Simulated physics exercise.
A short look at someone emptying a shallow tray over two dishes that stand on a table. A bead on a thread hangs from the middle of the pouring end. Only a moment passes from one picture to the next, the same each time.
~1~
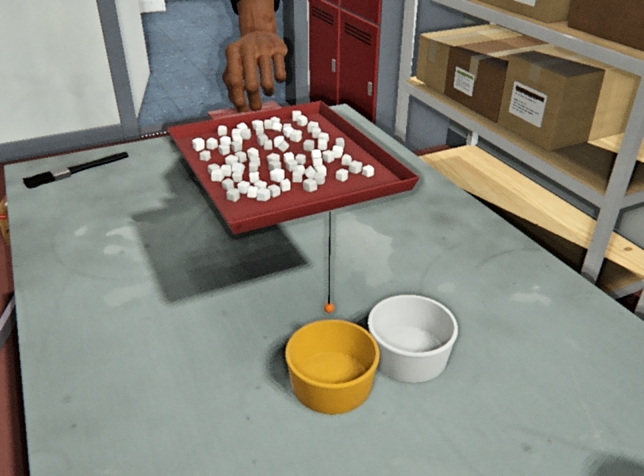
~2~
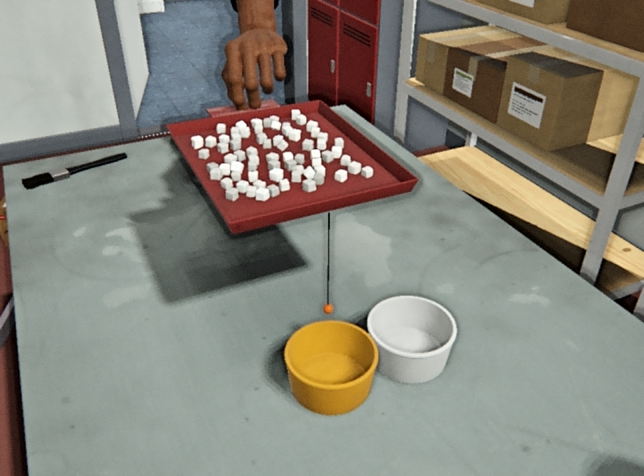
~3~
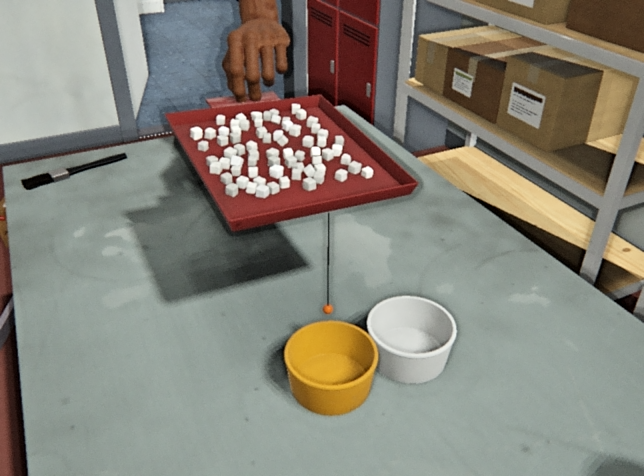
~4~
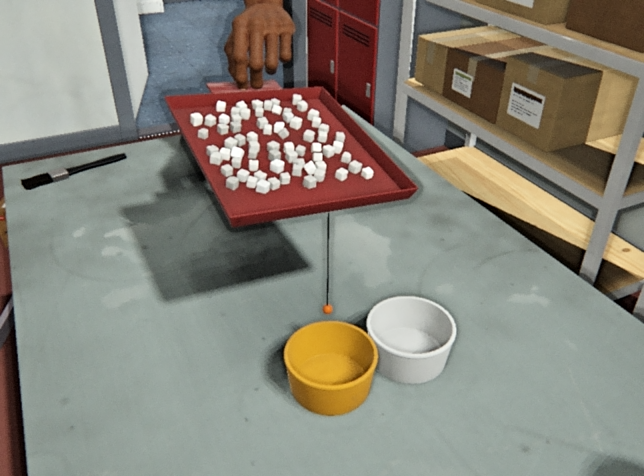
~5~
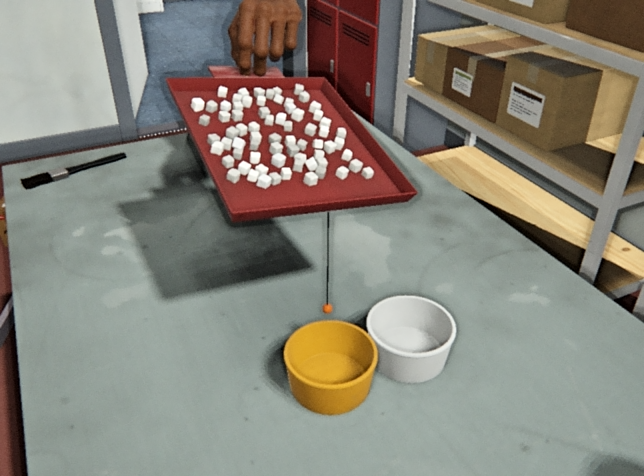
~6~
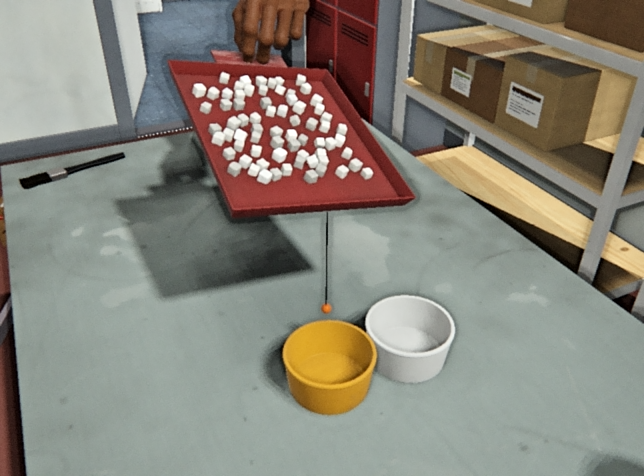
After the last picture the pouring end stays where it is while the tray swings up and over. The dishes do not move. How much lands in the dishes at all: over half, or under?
In the dishes lies under half of it.
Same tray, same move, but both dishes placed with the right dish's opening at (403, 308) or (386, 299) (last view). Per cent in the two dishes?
In turn 70 and 80 in a hundred.
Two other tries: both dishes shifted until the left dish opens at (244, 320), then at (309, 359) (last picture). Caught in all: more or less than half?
The first try: Less than half. The second: The smaller part.
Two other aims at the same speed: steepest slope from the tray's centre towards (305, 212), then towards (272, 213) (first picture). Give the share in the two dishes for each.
First some 60, then 20 per cent.
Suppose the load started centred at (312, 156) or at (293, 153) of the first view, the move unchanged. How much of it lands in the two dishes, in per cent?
The first gives 30 %, the second 30 %.
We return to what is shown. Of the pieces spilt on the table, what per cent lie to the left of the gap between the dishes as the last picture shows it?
Some 40 per cent.
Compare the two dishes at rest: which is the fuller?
Fuller: The right-hand dish.
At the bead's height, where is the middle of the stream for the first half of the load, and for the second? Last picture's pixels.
At about (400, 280), then at (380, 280).
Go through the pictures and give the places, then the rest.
In the first frame, corners of the pouring end at (233, 220) and (413, 176), level; middle of the load at (273, 160), sugar cubes; left dish at (353, 395); right dish at (435, 364); bead on its thread at (329, 308).
In the second frame, corners of the pouring end at (232, 220) and (412, 178), level; middle of the load at (272, 159).
In the third frame, corners of the pouring end at (233, 217) and (412, 181), tipped barely, lowest at the right corner; middle of the load at (272, 155).
In the fourth frame, corners of the pouring end at (234, 213) and (412, 186), tipped a little, lowest at the right corner; middle of the load at (273, 148).
In the fifth frame, corners of the pouring end at (236, 209) and (412, 190), tipped clearly, lowest at the right corner; middle of the load at (275, 140).
In the sixth frame, corners of the pouring end at (237, 205) and (410, 194), tipped clearly, lowest at the right corner; middle of the load at (276, 133), a small part on the move; left dish at (350, 395); right dish at (432, 364).
Soon, tray tipped steeply; nearly all on the tray; a stray few outside both; a small part in the air.
A while on, tray tipped right over; about a quarter on the tray; about a quarter in the right dish; about a third outside both; about a quarter in the air.
Towards the end, tray tipped past a quarter turn; a stray few in the left dish; about a quarter in the right dish; about two thirds outside both.
Finally, tray tipped past a quarter turn; a stray few in the left dish; about a quarter in the right dish; about two thirds outside both.
